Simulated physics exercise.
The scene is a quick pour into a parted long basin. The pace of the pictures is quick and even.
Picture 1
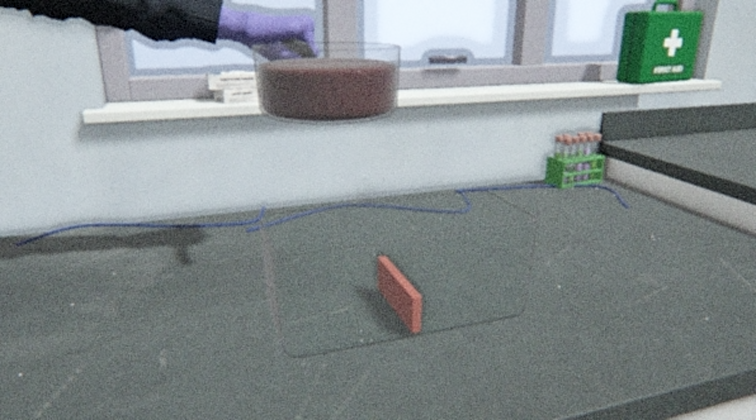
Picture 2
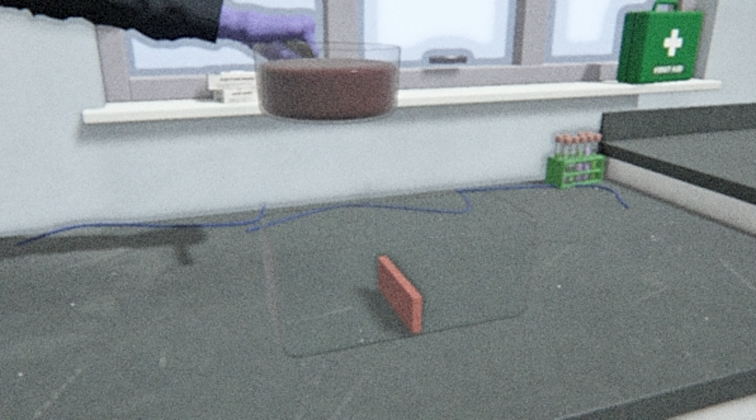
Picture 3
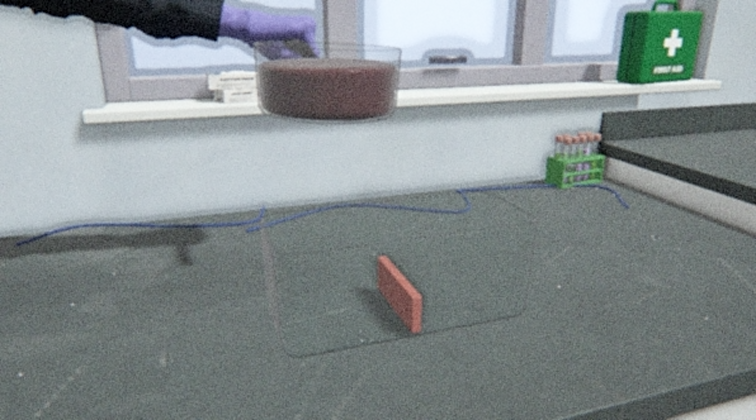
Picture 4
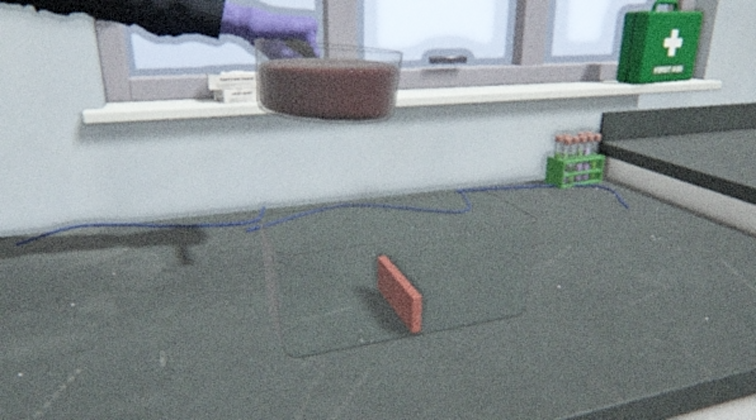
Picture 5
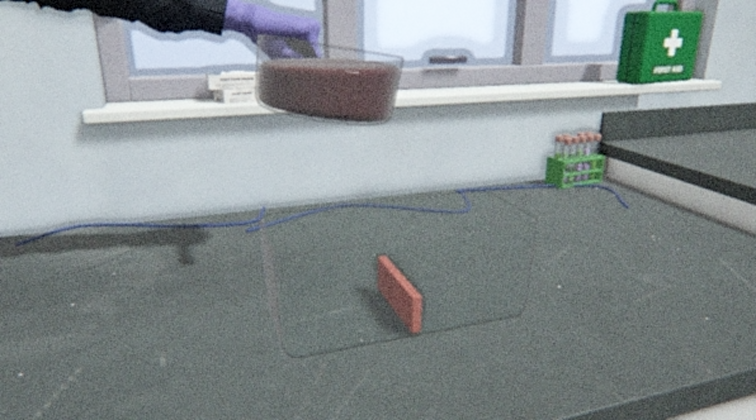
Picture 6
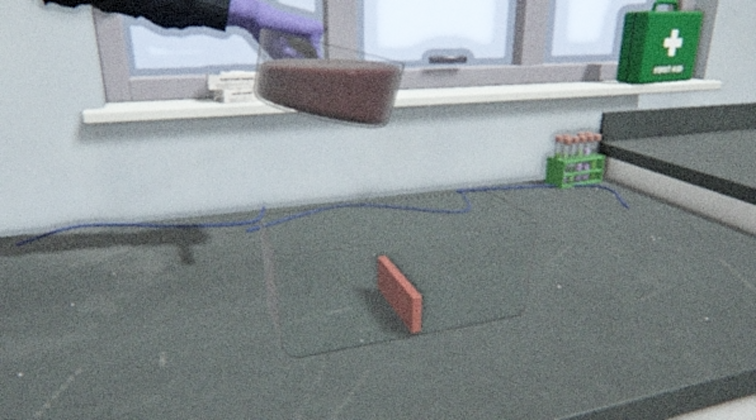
In the video, a purple-gloved hand holds a clear round container of dark reddish-brown contents above a gray countertop with a transparent basin and a small red block, then gradually tilts the container slightly down toward the right.
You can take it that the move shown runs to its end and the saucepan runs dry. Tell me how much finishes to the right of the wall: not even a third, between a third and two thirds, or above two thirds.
Beyond two thirds.
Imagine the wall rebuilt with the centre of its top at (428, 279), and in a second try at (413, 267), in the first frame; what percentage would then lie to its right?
About 60 per cent on the first try, and 75 per cent on the second.
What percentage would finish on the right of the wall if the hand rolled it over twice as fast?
Near 60 %.
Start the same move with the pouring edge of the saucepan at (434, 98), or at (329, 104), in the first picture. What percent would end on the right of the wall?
You'd see around 95 per cent, and then around 15 per cent.
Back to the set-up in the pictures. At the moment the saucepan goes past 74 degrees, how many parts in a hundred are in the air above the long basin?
Roughly 40 per cent.
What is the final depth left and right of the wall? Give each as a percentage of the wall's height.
Levels: Left around 20 per cent, right around 80 per cent.
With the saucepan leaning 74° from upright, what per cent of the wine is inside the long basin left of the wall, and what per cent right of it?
Left: Roughly 0 %; right: Roughly 15 %.
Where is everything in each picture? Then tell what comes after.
The first frame shows tilt 0°; pouring edge (395, 47); surface from (258, 66) to (390, 62); the long basin's rim runs from (267, 236) to (513, 206); the wall's top is at (398, 277).
The second frame shows tilt 1°; pouring edge (395, 48); surface from (258, 66) to (391, 63).
The third frame shows tilt 2°; pouring edge (396, 50); surface from (258, 65) to (391, 64).
The fourth frame shows tilt 5°; pouring edge (397, 53); surface from (259, 65) to (391, 64).
The fifth frame shows tilt 9°; pouring edge (398, 58); surface from (259, 65) to (393, 65).
The sixth frame shows tilt 14°; pouring edge (399, 65); surface from (259, 66) to (393, 65).
A moment on, the saucepan is tipped part way and 43 per cent is still to pour, 0 is left of the wall and 17 right of it.
Next, the saucepan is tipped right over and 4 per cent is still to pour, 8 is left of the wall and 80 right of it.
Then the saucepan is tipped right over and 0 per cent is still to pour, 17 is left of the wall and 82 right of it.
Later the saucepan is tipped right over and 0 per cent is still to pour, 17 is left of the wall and 82 right of it.
At rest 17 per cent lies left of the wall, 82 right of it and 1 outside.
